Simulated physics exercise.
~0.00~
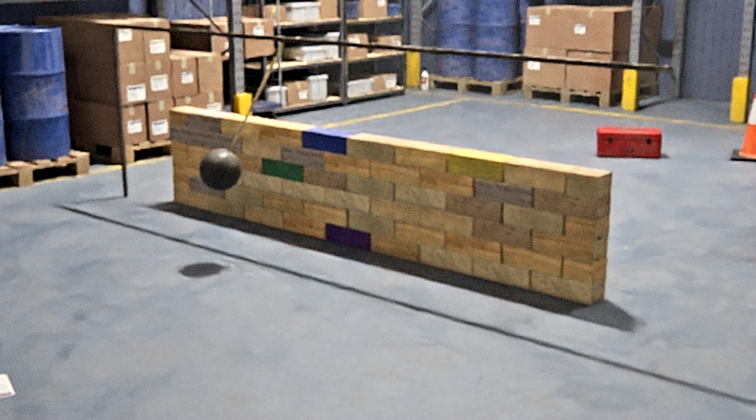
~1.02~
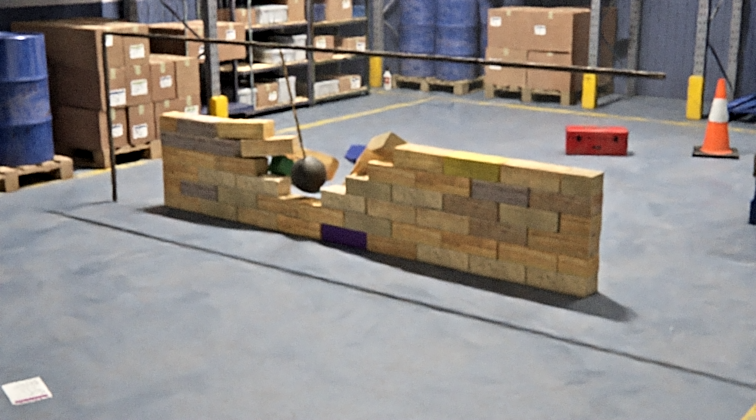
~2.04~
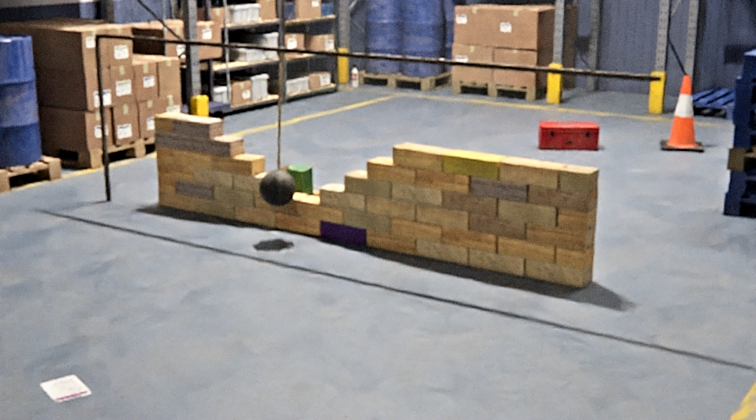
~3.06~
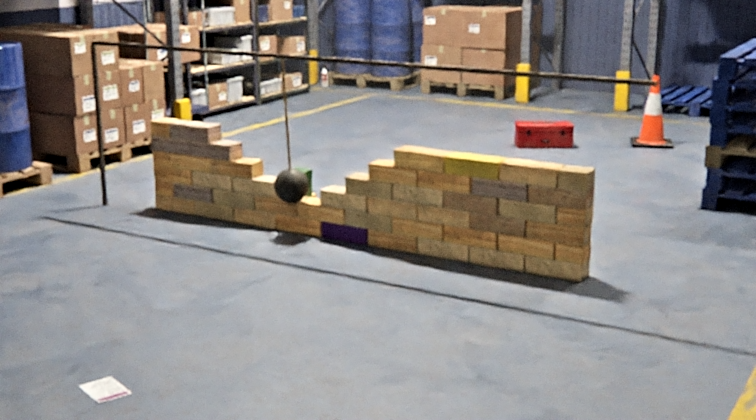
In a warehouse with a grey floor, seen from slightly above as the view drifts sideways, a long low wall of loose timber blocks stands before shelves, cartons and blue barrels. Blue, green, purple and yellow blocks mark the pale wood, and a dark ball hangs on a line at the left. The ball swings right into the wall, knocking out upper blocks, with the blue and green ones tipping away. It swings back through a stepped gap, the green block now behind it and the blue one out of sight. Finally the ball hangs almost straight in the gap, while the purple and yellow blocks remain in place.
